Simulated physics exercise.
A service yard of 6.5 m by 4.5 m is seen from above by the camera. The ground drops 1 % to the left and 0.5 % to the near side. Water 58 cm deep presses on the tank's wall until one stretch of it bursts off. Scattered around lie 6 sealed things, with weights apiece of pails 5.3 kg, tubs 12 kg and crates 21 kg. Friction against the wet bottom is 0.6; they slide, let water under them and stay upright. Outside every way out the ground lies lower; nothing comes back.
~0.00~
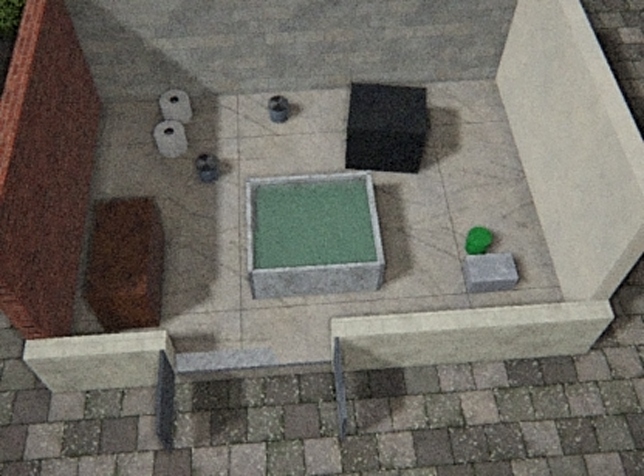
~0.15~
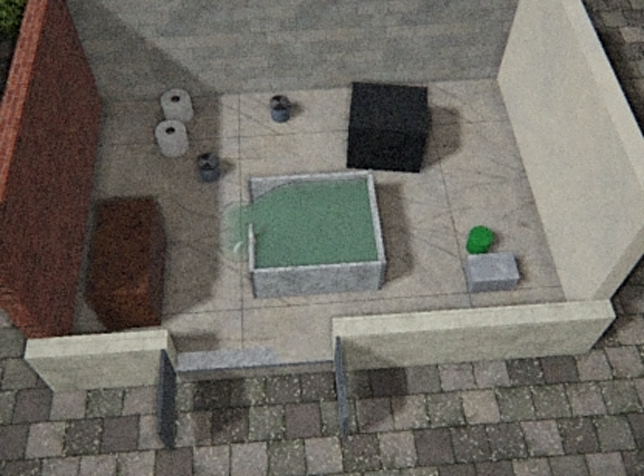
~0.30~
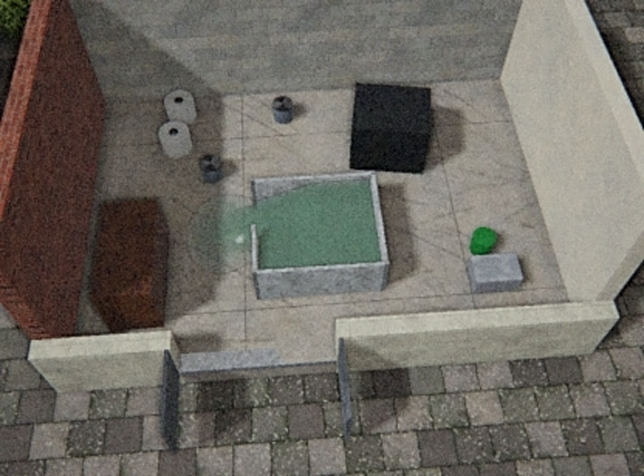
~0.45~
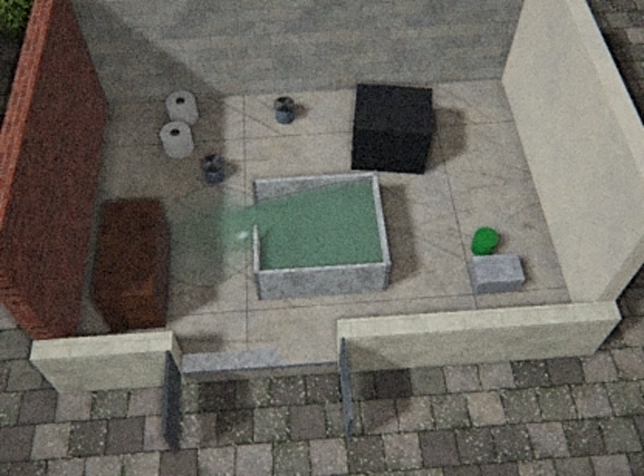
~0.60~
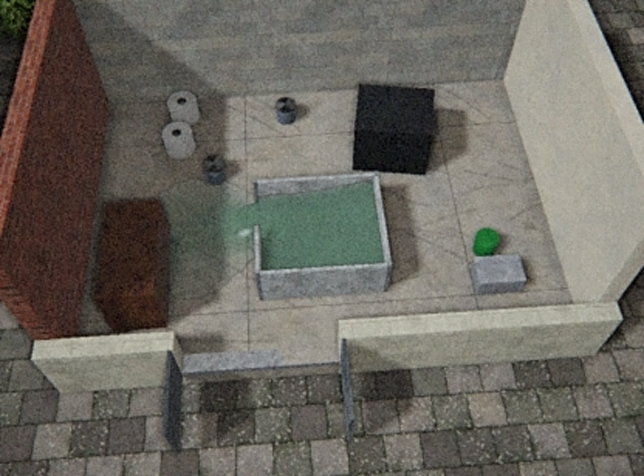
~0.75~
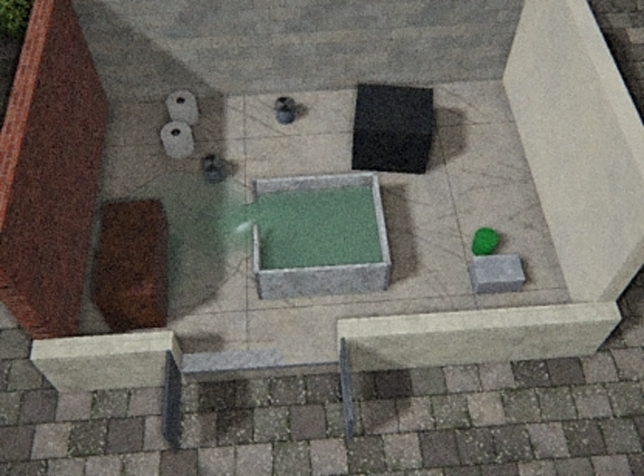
Greenish water slips out through the left side of a low square basin in a walled yard and spreads thinly over the paving toward the brown block, while the surrounding tubs, dark crate and green object stay put.
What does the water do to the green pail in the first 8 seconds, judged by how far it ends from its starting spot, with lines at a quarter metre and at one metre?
It comes to rest near its start.
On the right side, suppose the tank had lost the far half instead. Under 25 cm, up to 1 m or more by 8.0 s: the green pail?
Had it gone that way, the green pail would be borne far.
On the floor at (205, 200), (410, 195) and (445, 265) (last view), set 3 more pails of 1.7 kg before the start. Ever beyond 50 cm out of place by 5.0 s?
Taking them in the order given: Exceeds it, falls short and falls short.
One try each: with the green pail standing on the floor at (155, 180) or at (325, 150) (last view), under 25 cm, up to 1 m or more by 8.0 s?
I'd say it lands far off on the first try and it does not really move on the second.
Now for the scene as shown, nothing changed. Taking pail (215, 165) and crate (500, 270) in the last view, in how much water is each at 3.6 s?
Roughly 6 and 0 cm.
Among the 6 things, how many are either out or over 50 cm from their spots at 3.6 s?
At that time I count 2.
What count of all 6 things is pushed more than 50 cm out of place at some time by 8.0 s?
Total: 2.
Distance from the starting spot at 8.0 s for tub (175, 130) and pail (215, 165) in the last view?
In turn: 10 cm, 40 cm.
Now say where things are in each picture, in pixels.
The green pail at (480, 236), on the bottom; water covers 2.2 m2; 0 of 6 have shifted, in the first frame.
The green pail at (482, 236) rests on the ground; 2.6 m2 under water; 0 of 6 have shifted, in the second frame.
The green pail at (485, 236), on the bottom; water covers 3.3 m2; 0 of 6 have shifted, in the third frame.
The green pail at (487, 237) rests on the ground; water covers 4.0 m2; 0 of 6 have shifted, in the fourth frame.
The green pail at (488, 238) rests on the ground; 4.7 m2 under water; 0 of 6 have shifted, in the fifth frame.
The green pail at (487, 237) rests on the ground; 5.3 m2 under water; 0 of 6 have shifted, in the sixth frame.
After 1.6 s the green pail is near (487, 237), 0.0 m from its start, aground; 0 of 6 are out; 0 afloat.
After 3.6 s the green pail is near (487, 237), 0.0 m from its start, aground; 0 of 6 are out; 1 afloat.
After 5.6 s the green pail is near (487, 237), 0.0 m from its start, aground; 0 of 6 are out; 0 afloat.
After 8.0 s the green pail is near (487, 237), 0.0 m from its start, aground; 0 of 6 are out; 0 afloat.
